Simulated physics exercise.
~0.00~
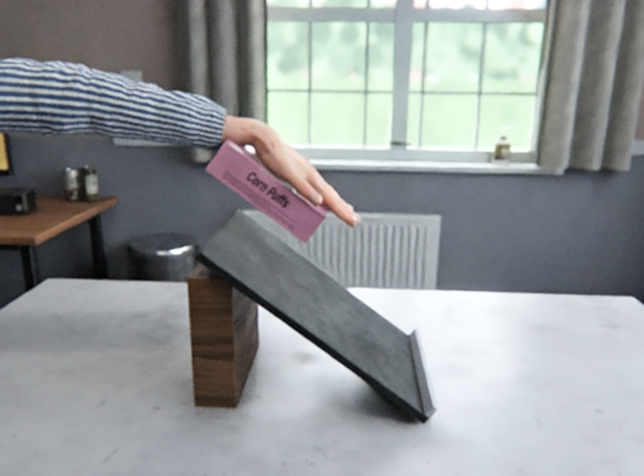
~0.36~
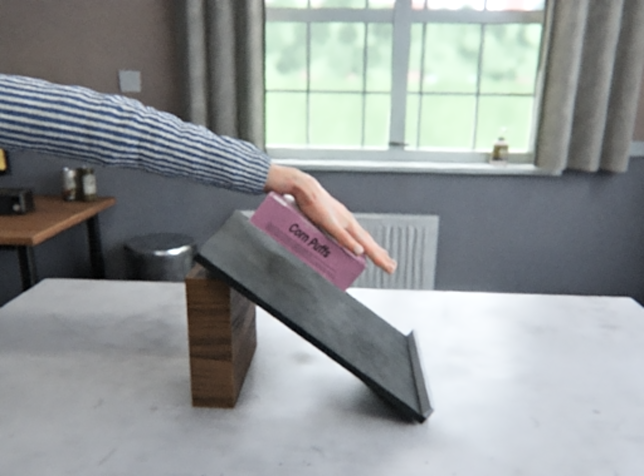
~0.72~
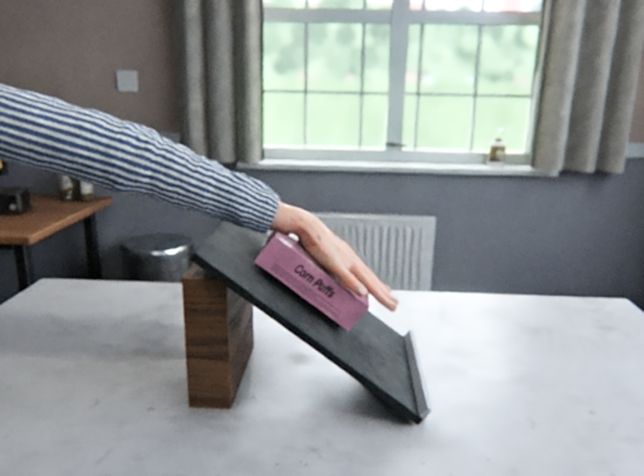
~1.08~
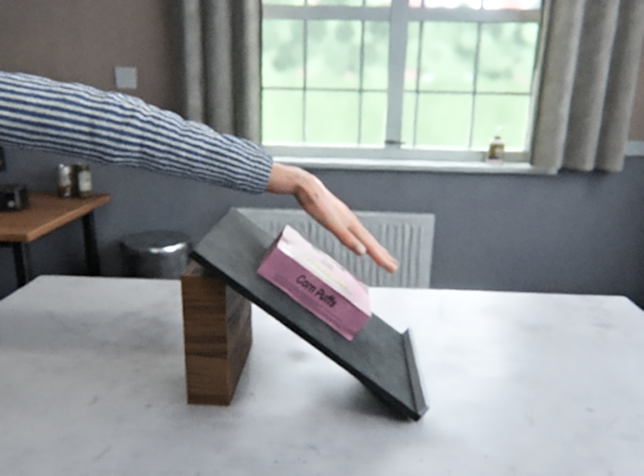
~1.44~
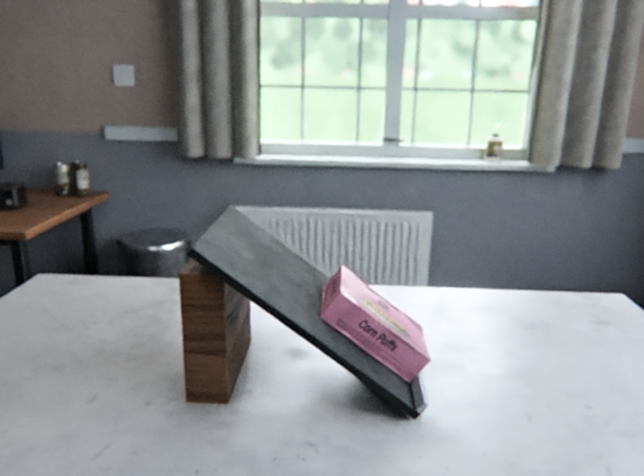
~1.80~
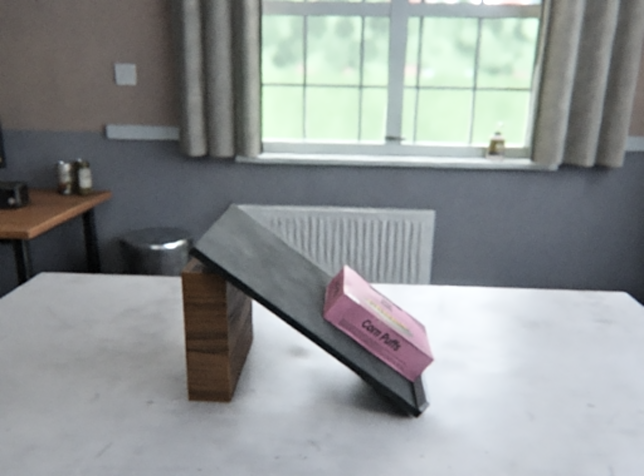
We see a hand in a striped sleeve lower a pink packet onto a dark sloping board propped on a wooden block, then let go and withdraw. The packet slides down to the right and comes to rest against the lip at the board's lower end.
